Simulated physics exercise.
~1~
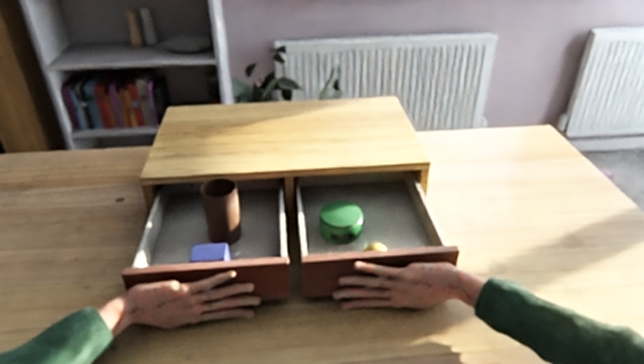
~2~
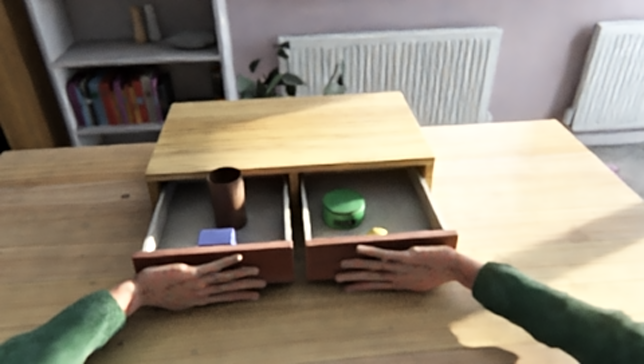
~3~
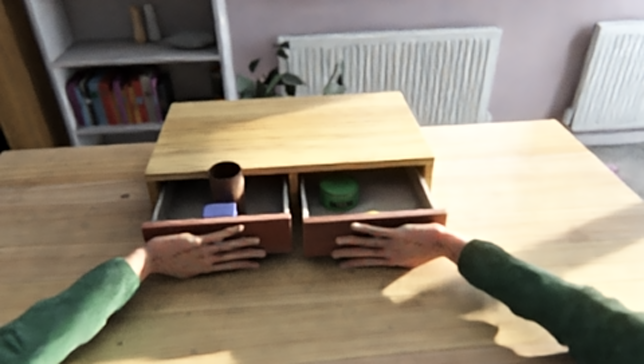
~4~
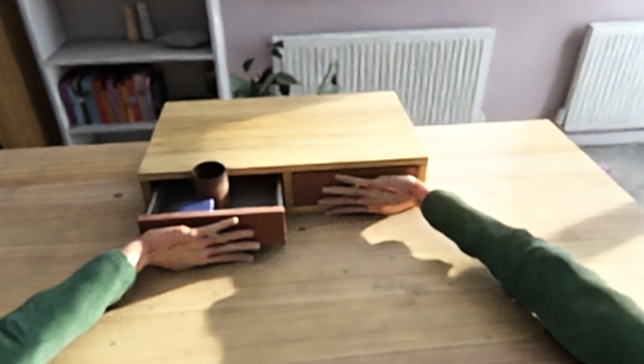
Two hands in green sleeves pushed in a pair of open drawers on a wooden chest, the left holding a brown cup and a blue block, the right a green jar. The right drawer shut flush, but the left one stayed ajar.
